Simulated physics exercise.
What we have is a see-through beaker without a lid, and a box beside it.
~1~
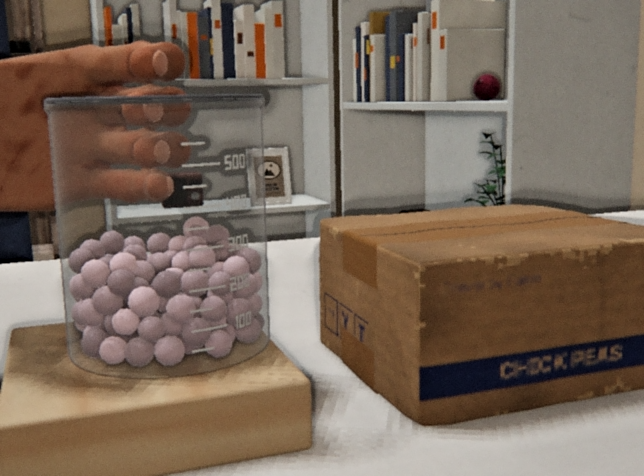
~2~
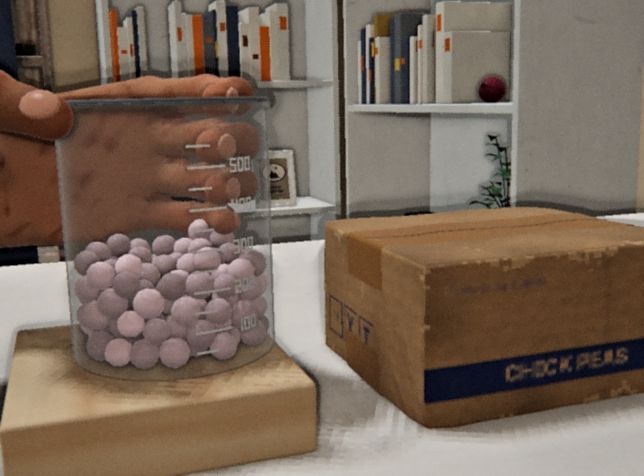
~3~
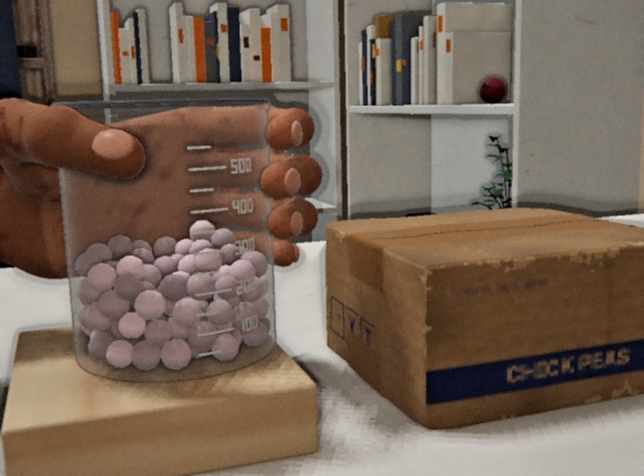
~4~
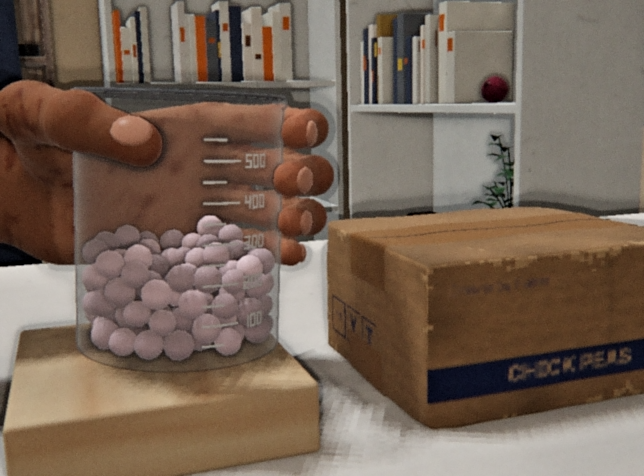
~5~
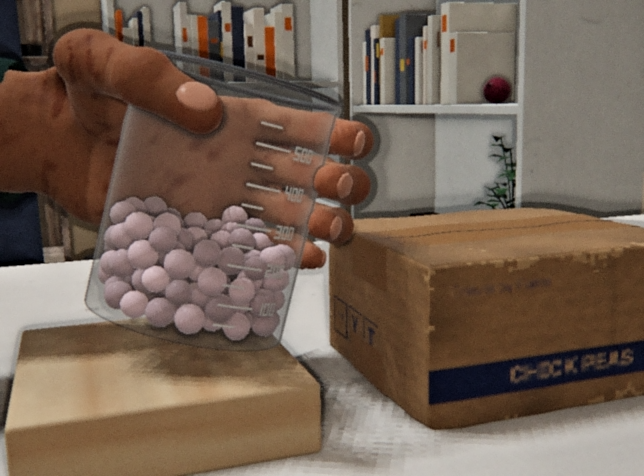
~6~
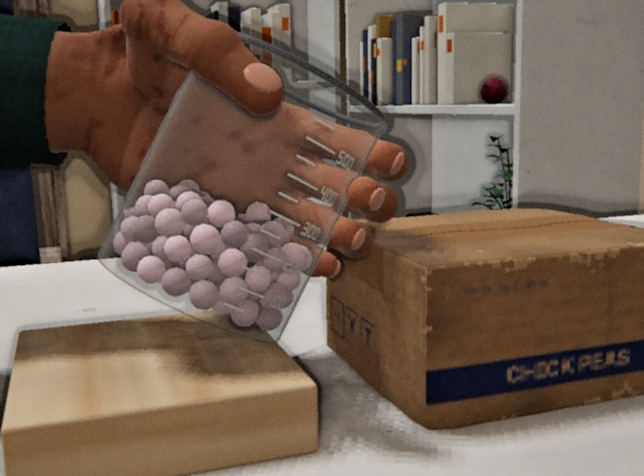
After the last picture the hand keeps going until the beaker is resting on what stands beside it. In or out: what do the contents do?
The load does not come out.
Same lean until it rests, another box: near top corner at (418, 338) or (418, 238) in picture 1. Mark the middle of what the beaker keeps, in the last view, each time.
One: (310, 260). Two: (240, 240).
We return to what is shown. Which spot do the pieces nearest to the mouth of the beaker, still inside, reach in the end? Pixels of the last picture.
At about (333, 239).
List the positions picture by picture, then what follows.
The first frame shows beaker at (165, 224), a third full of sugar pearls; box at (487, 295), reaching half way up the beaker.
The second frame shows beaker at (170, 226), upright; rim at (261, 100); top of the contents at (164, 268).
The third frame shows beaker at (171, 228), upright; rim at (262, 102); box at (494, 298).
The fourth frame shows beaker at (181, 220), leaning 4°; rim at (279, 100); top of the contents at (172, 261).
The fifth frame shows beaker at (213, 201), leaning 16°; rim at (331, 108); box at (497, 298).
The sixth frame shows beaker at (244, 189), leaning 29°; rim at (375, 126); box at (494, 299), reaching half way up the beaker.
Then, 0.19 s after the last picture, the beaker leans 39°; everything is still inside.
Then, 0.39 s after the last picture, the beaker rests on the box at 46°; everything is still inside.
At rest, the beaker rests on the box at 46°; everything is still inside.
